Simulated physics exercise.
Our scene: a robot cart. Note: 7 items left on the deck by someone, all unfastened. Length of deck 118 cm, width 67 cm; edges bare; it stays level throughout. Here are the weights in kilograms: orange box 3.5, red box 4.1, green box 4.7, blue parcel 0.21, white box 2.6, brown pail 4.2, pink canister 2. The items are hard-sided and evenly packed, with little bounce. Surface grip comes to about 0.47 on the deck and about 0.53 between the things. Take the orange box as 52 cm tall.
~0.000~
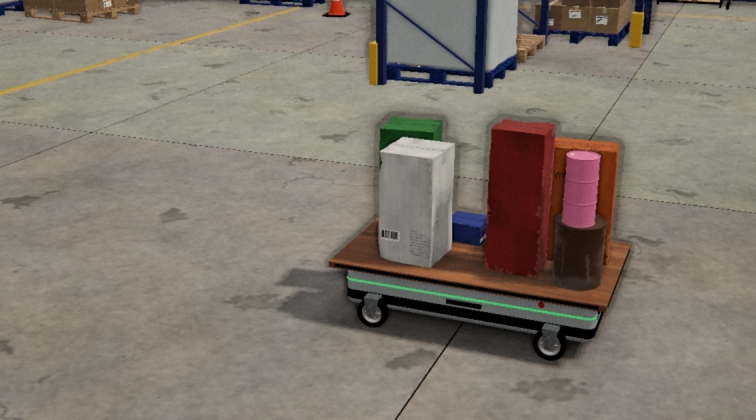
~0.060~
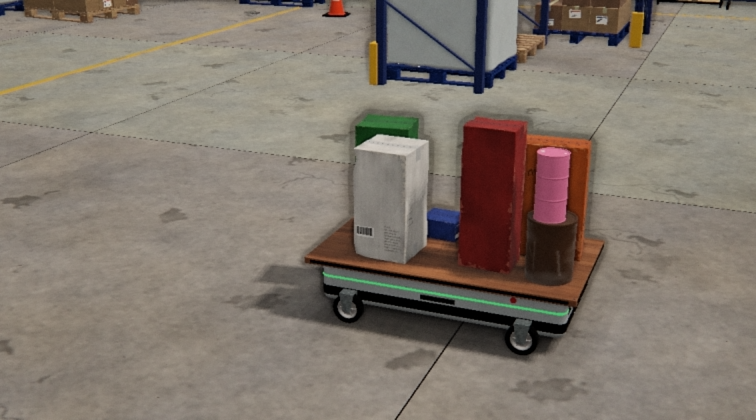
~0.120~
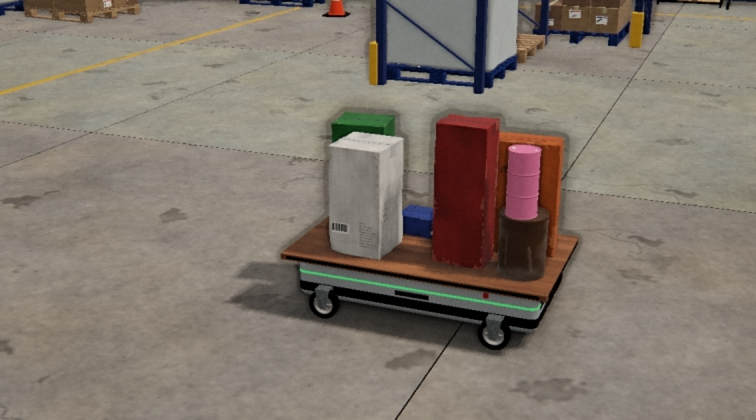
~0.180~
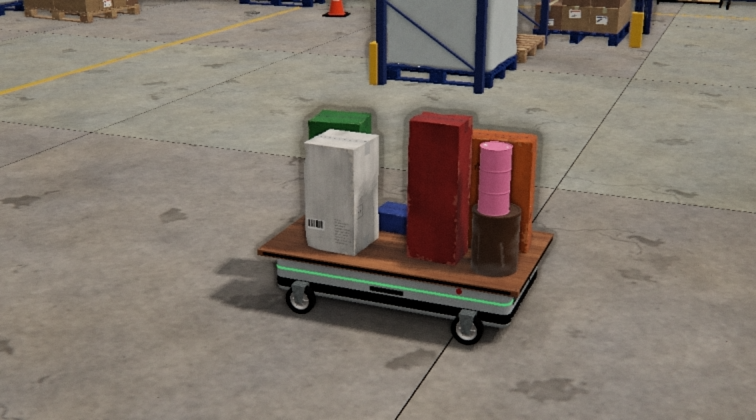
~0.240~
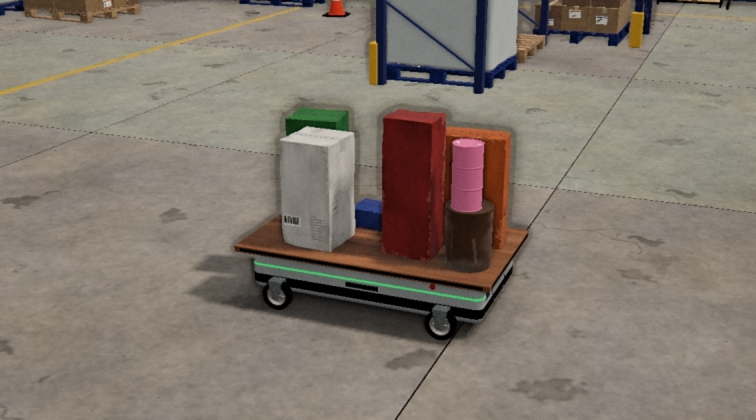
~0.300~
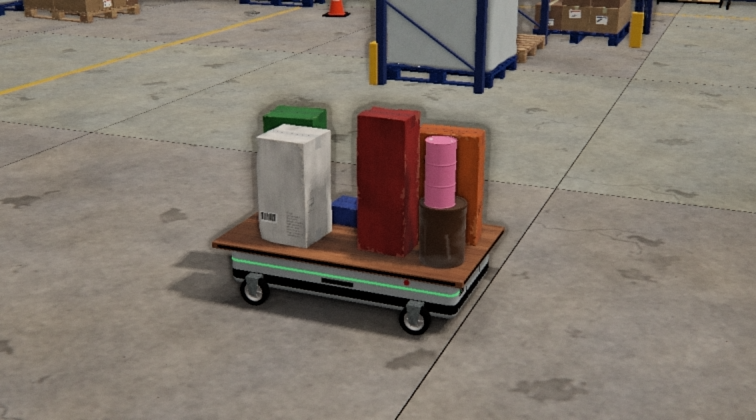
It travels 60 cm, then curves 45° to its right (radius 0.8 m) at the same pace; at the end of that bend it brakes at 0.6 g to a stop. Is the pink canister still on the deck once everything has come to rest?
No, it fails to ride along.
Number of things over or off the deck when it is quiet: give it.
I make it 6.
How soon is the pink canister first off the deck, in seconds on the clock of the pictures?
Roughly at the 0.8 s mark.
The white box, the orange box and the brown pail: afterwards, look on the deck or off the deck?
Observed: White box exits its support; orange box remains in bounds; brown pail remains in bounds.
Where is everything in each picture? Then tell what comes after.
In the first picture, 0 cm covered; pink canister (581, 189).
In the second picture, 12 cm covered; blue parcel (444, 225).
In the third picture, 24 cm covered; white box (366, 195); brown pail (523, 243).
In the fourth picture, 36 cm covered; red box (439, 188).
In the fifth picture, 48 cm covered; blue parcel (374, 215).
In the sixth picture, 60 cm covered; pink canister (440, 172); white box (295, 186).
Around 0.80 s, 160 cm covered, turned 45°; red box, green box, white box and pink canister now off the deck; brown pail at 22° to upright; blue parcel shifted 28 cm.
Around 1.20 s, 187 cm covered, turned 45°, stopped; orange box at 70° to upright; brown pail on its side; blue parcel shifted 31 cm.
Finally (3.0 s), off the deck, red box, green box, white box and pink canister; on their side or leaning hard on the deck, orange box and brown pail; not toppled but over 10 cm from the start, blue parcel. In the last view, pink canister near (111, 190).
